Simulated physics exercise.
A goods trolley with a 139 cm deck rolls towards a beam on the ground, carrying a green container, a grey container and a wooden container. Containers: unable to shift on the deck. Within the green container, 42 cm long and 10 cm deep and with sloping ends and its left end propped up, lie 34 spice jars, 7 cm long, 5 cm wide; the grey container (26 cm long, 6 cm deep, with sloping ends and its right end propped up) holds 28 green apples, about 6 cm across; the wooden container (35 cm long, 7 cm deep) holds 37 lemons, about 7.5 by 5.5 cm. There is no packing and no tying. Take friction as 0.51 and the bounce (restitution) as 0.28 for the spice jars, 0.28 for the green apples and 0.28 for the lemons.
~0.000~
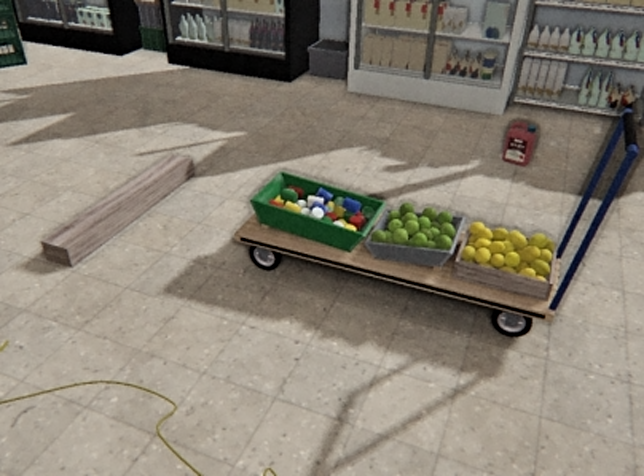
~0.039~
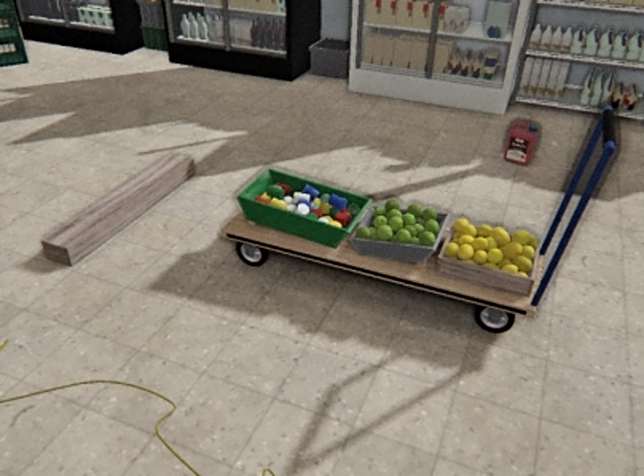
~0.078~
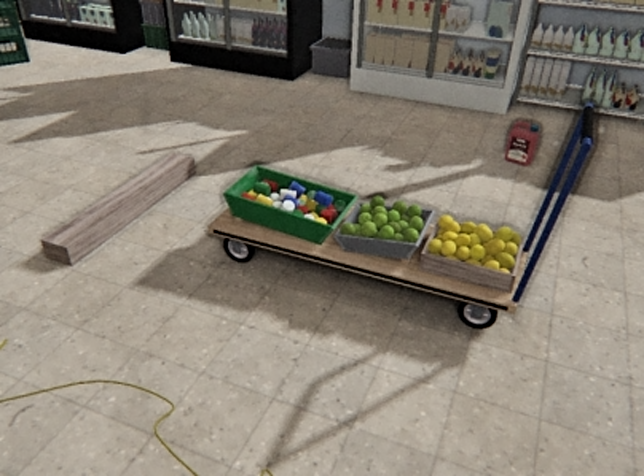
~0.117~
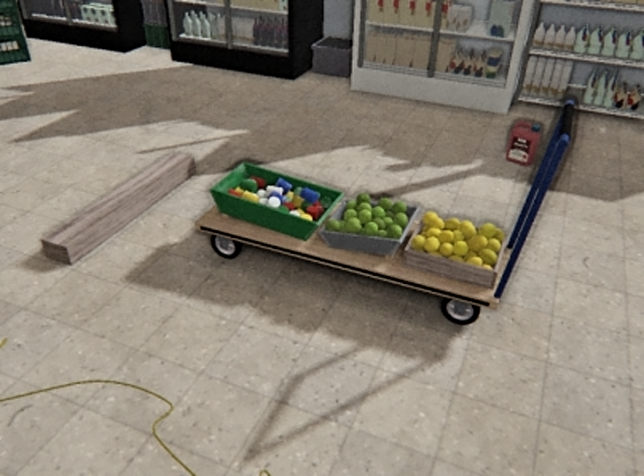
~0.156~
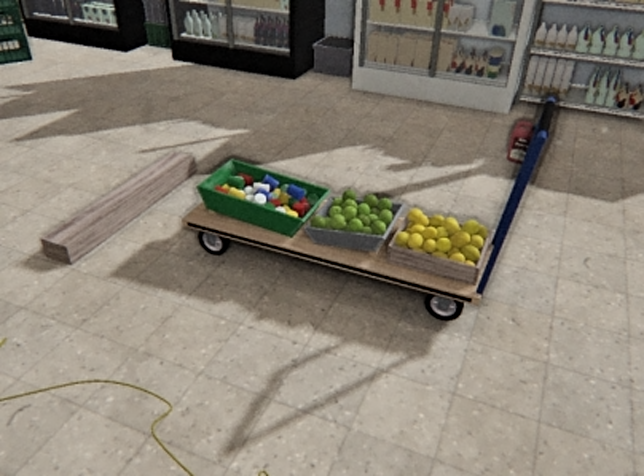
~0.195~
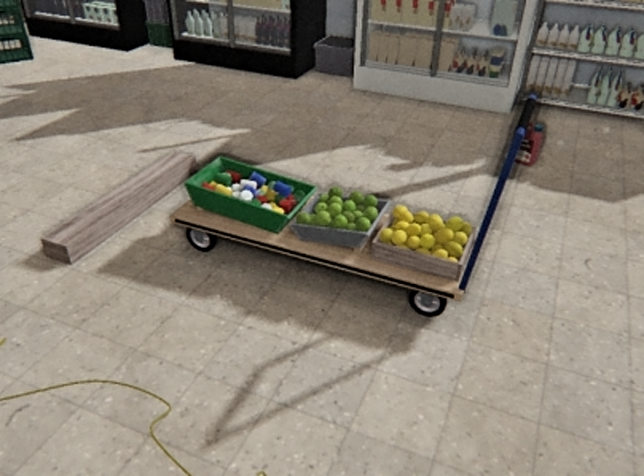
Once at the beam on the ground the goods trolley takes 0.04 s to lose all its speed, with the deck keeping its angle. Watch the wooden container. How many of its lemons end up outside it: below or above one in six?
I bet the spilled fraction undershoots a sixth.
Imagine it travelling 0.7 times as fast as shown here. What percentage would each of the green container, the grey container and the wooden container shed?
Then the green container sheds 0 per cent, the grey container 10 per cent, and the wooden container 0 per cent.
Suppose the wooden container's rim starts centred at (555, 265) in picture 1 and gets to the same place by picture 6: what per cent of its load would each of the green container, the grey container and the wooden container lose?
Green container 10 %, grey container 30 %, wooden container 30 %.
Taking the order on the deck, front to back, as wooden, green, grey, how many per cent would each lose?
Green container 0 %, grey container 20 %, wooden container 10 %.
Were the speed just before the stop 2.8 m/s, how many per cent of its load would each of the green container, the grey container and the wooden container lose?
Then green container 20, grey container 40, wooden container 20 per cent.
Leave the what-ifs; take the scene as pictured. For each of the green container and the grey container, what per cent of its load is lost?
Loss: Green container 5 per cent, grey container 20 per cent.
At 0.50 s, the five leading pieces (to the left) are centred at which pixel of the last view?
Mean place: Roughly (144, 158).
After 0.40 s, impact.
After 0.50 s, 0 of 34 out of the green container, 0 of 28 out of the grey container and 0 of 37 out of the wooden container.
After 0.62 s, 1 of 34 out of the green container, 5 of 28 out of the grey container and 1 of 37 out of the wooden container.
After 0.85 s, 1 of 34 out of the green container, 6 of 28 out of the grey container and 2 of 37 out of the wooden container.
Outcome (at 1.36 s), 1 of 34 out of the green container, 6 of 28 out of the grey container and 2 of 37 out of the wooden container. Asked share, 2 of 37, 5 per cent.
